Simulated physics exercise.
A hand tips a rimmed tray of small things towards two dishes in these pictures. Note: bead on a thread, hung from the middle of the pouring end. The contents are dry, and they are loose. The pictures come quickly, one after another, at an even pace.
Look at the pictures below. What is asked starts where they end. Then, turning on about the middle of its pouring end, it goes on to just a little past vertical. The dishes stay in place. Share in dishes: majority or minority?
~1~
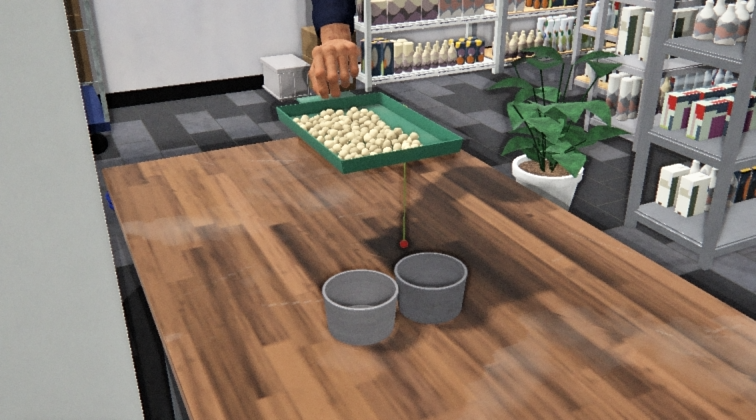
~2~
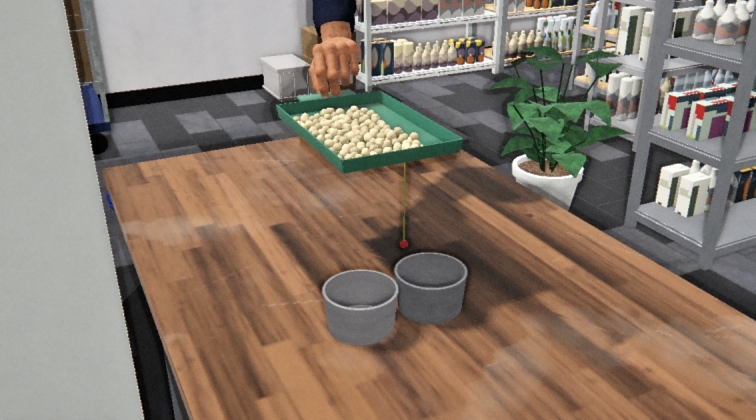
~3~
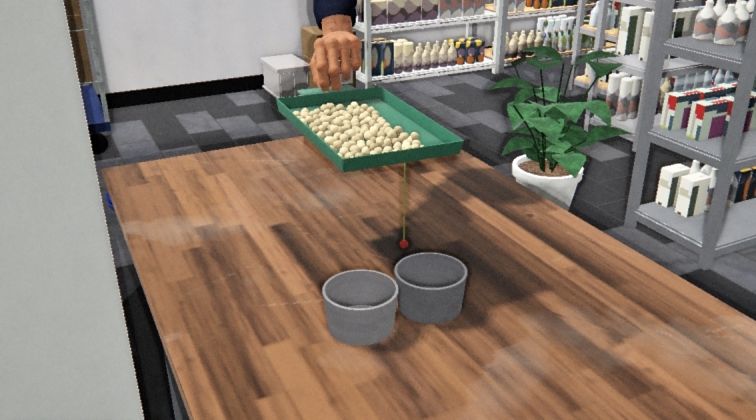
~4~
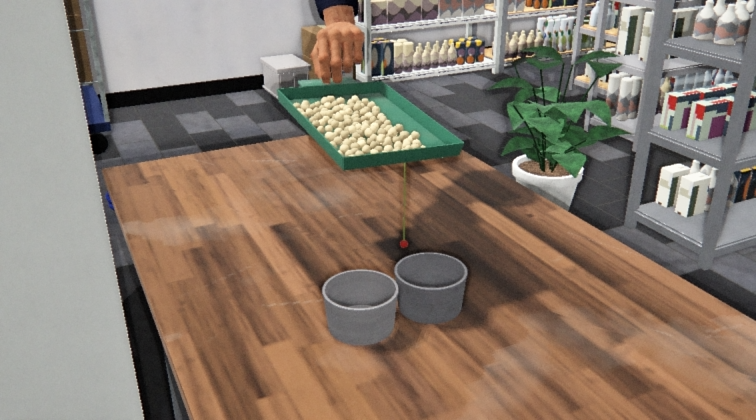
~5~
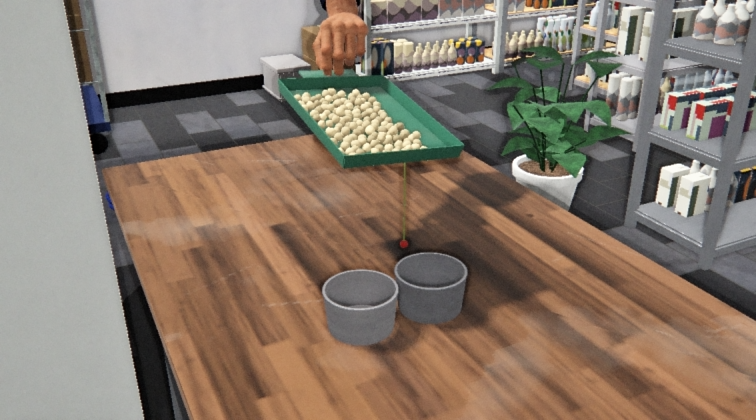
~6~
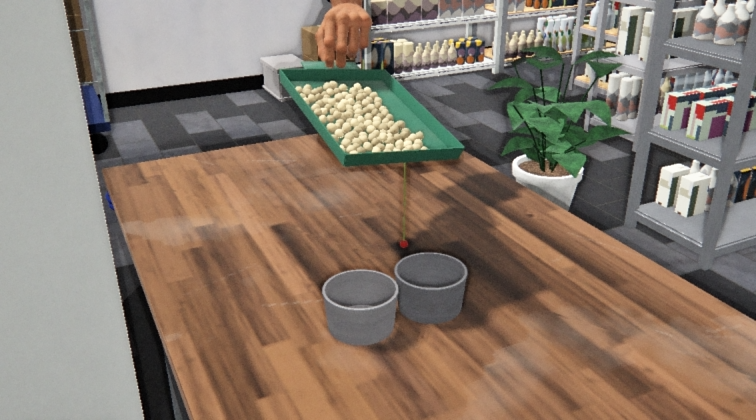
Minority.
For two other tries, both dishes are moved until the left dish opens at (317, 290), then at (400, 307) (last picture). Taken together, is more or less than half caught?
Short of half, then Short of half.
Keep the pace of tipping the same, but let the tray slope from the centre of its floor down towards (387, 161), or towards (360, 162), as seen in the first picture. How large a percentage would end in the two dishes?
You'd see roughly 70 per cent the first time and 60 per cent the second.
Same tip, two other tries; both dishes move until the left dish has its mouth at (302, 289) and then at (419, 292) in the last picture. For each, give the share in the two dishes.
Trial 1 around 0 percent, trial 2 around 20 percent.
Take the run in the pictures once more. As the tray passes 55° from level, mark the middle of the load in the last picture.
(410, 118).
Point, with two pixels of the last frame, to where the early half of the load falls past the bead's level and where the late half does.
The opening half passes (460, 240), the closing half (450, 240).
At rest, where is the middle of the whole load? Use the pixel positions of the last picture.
The centre settles at about (466, 290).
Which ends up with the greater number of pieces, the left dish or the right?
The fuller one is the one on the right.
Soon, tray tipped steeply; nearly all on the tray; a stray few outside both; a stray few in the air.
A while on, tray tipped right over; nearly all on the tray; a stray few outside both; a stray few in the air.
Towards the end, tray tipped past a quarter turn; about a quarter in the right dish; about two thirds outside both.
Finally, tray tipped past a quarter turn; none in the left dish; about a quarter in the right dish; about two thirds outside both.
